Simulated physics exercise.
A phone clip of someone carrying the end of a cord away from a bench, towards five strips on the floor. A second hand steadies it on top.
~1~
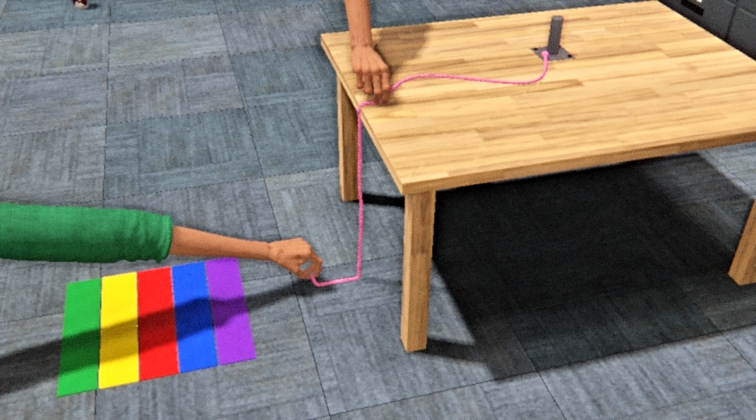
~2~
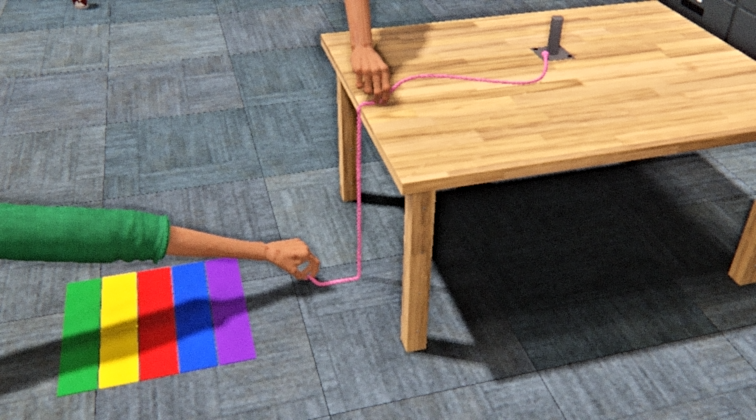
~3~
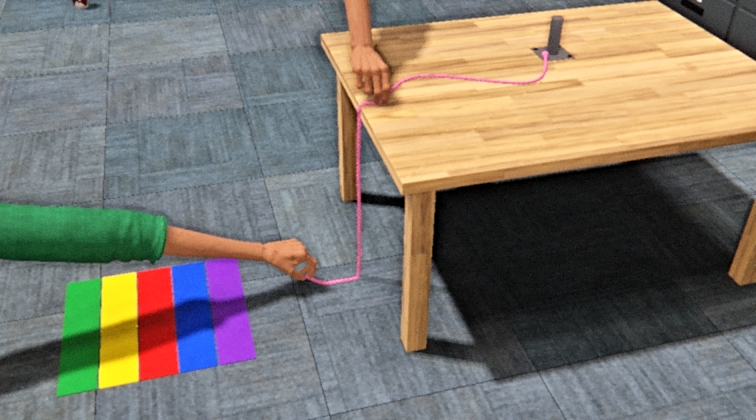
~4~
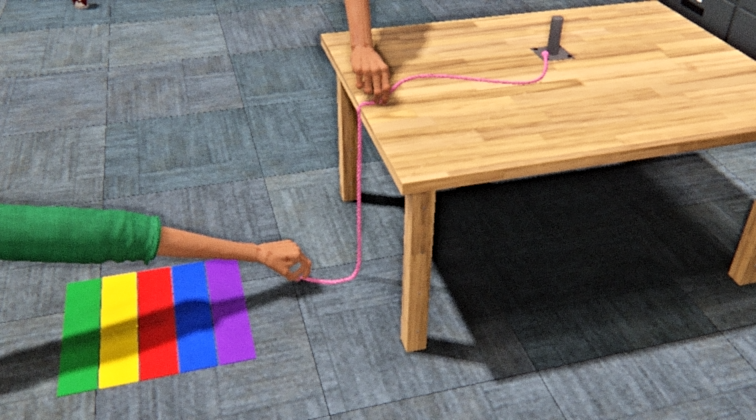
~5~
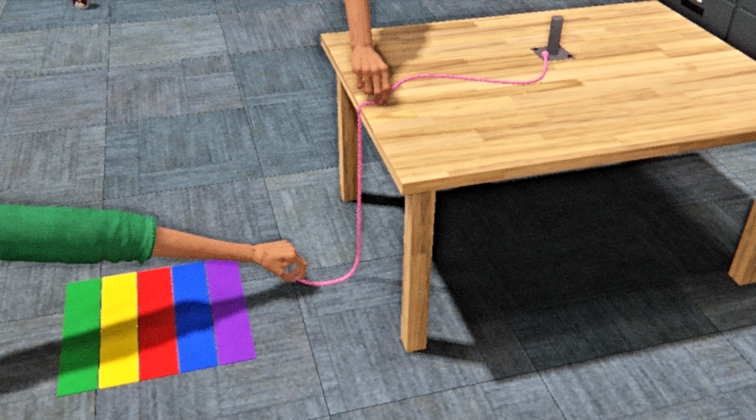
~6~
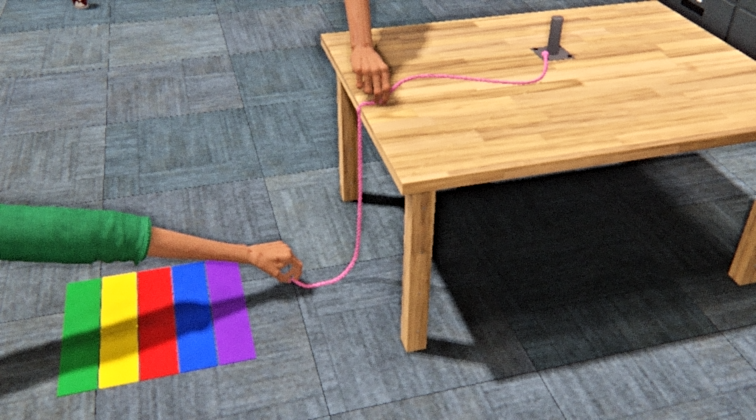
On a grey carpeted floor beside a wooden table, a hand in a green sleeve drew the end of a pink cord slightly left towards five coloured strips, while another hand stayed on the tabletop.
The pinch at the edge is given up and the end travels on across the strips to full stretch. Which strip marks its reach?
The end stops over the yellow strip.
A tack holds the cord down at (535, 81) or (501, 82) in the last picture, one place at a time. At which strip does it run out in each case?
Try by try: Red; red.
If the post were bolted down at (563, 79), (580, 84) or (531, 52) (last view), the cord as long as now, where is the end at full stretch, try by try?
The places are (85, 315), (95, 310) and (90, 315).
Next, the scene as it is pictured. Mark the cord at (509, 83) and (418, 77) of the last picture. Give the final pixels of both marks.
They go to (467, 73) and to (389, 92).
A little later, end near (182, 298); over blue.
Next, end near (140, 305); over red.
When it is tight, end near (114, 309); over yellow. It gets as far as the yellow strip.
